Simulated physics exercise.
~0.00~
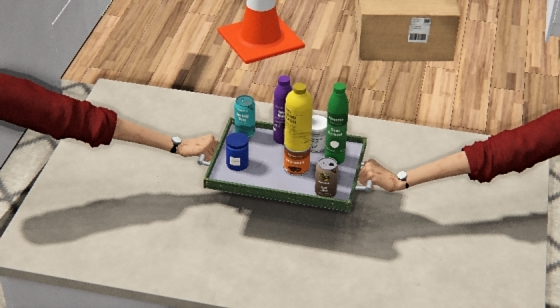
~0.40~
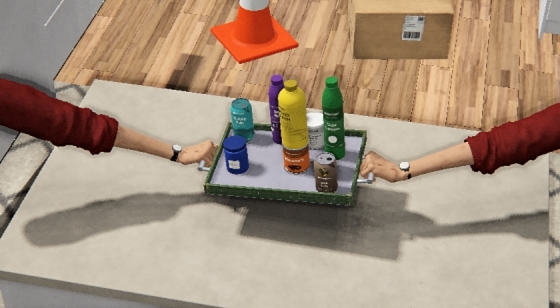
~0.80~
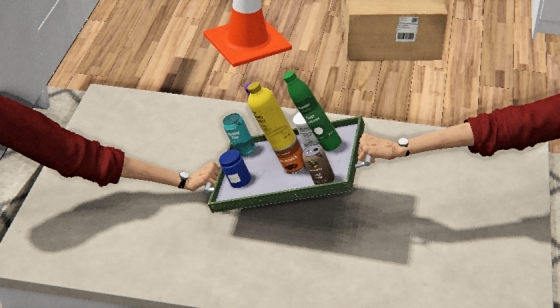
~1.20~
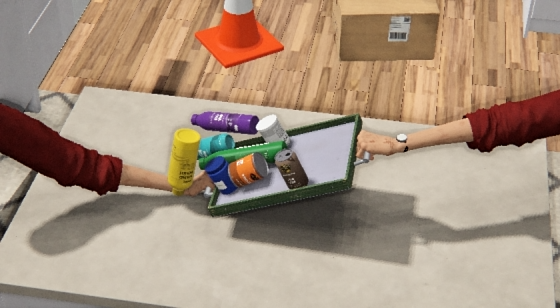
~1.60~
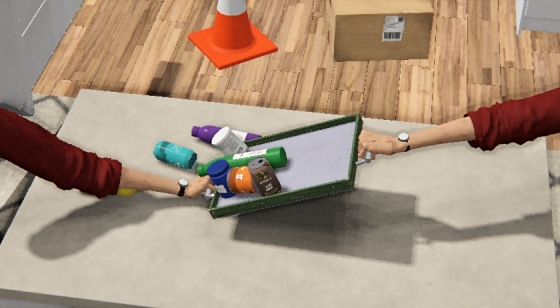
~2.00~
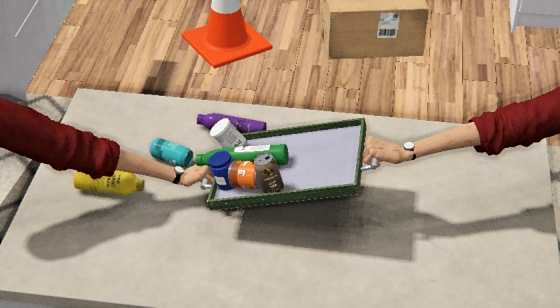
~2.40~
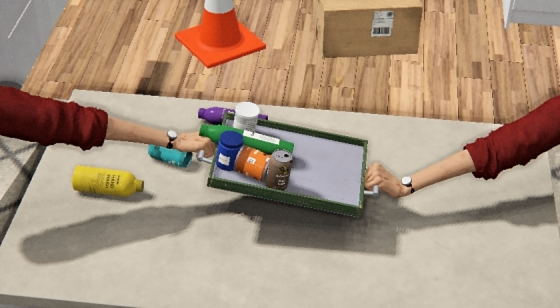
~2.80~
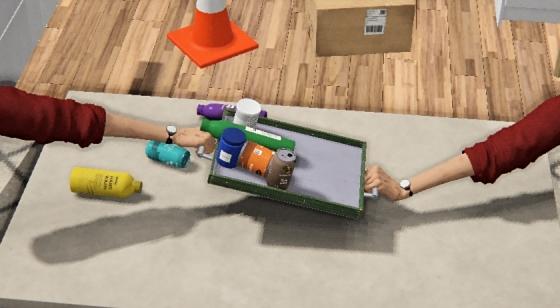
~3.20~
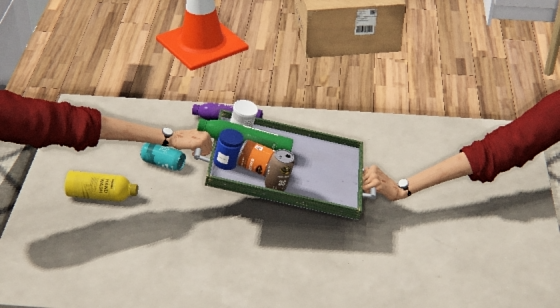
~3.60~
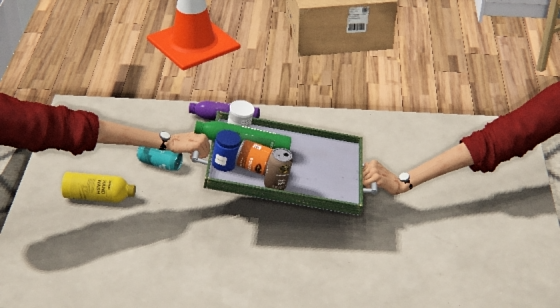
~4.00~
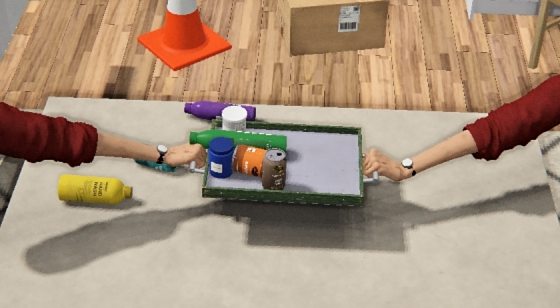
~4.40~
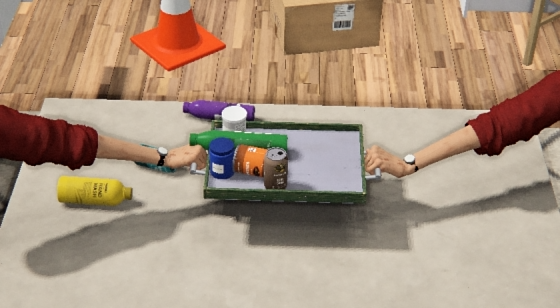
Two hands tipping a tray of bottles and cans left, toppling several and spilling yellow, purple and turquoise ones, then levelling it.
